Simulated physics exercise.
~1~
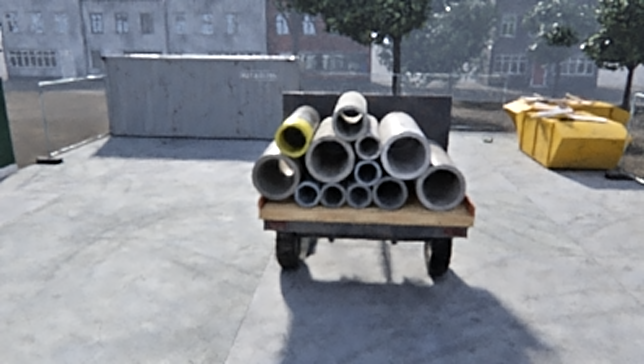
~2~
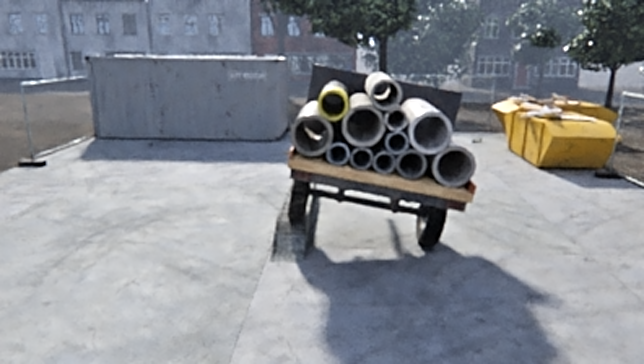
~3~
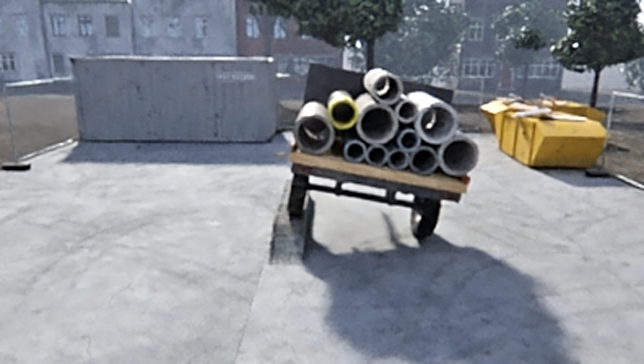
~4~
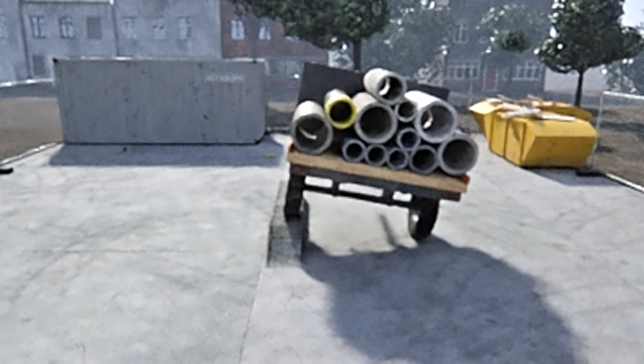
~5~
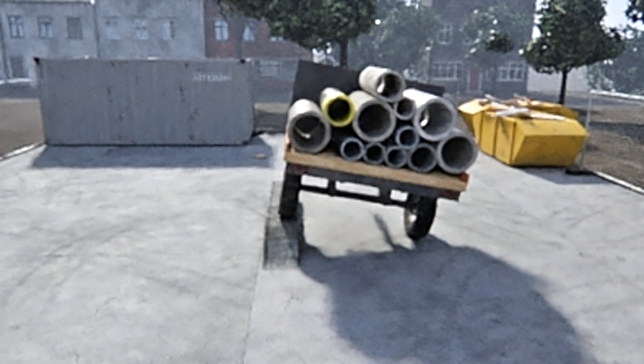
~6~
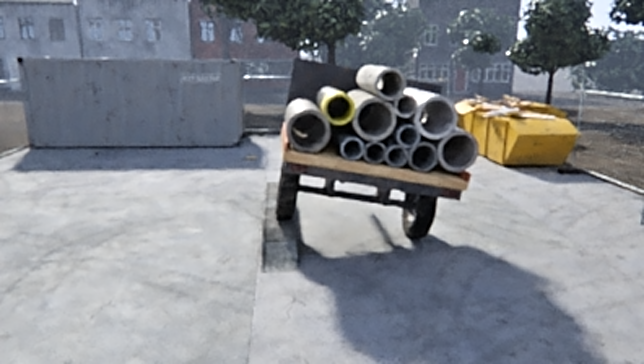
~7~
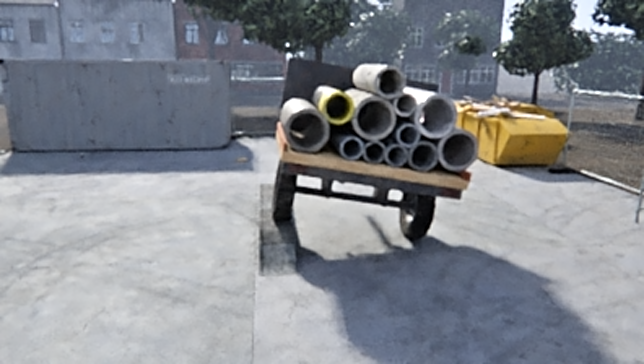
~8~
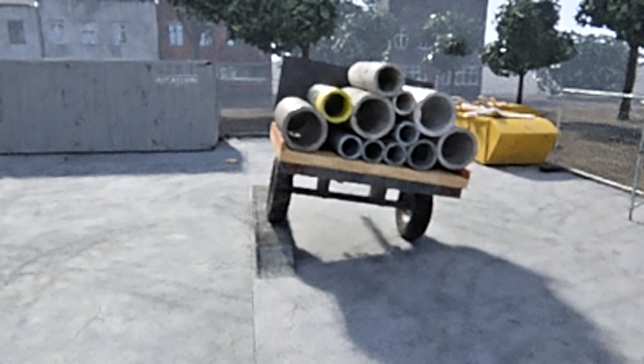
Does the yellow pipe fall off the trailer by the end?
No, the yellow pipe rolls a little as the deck tilts, but it stays aboard, resting up on other pipes.
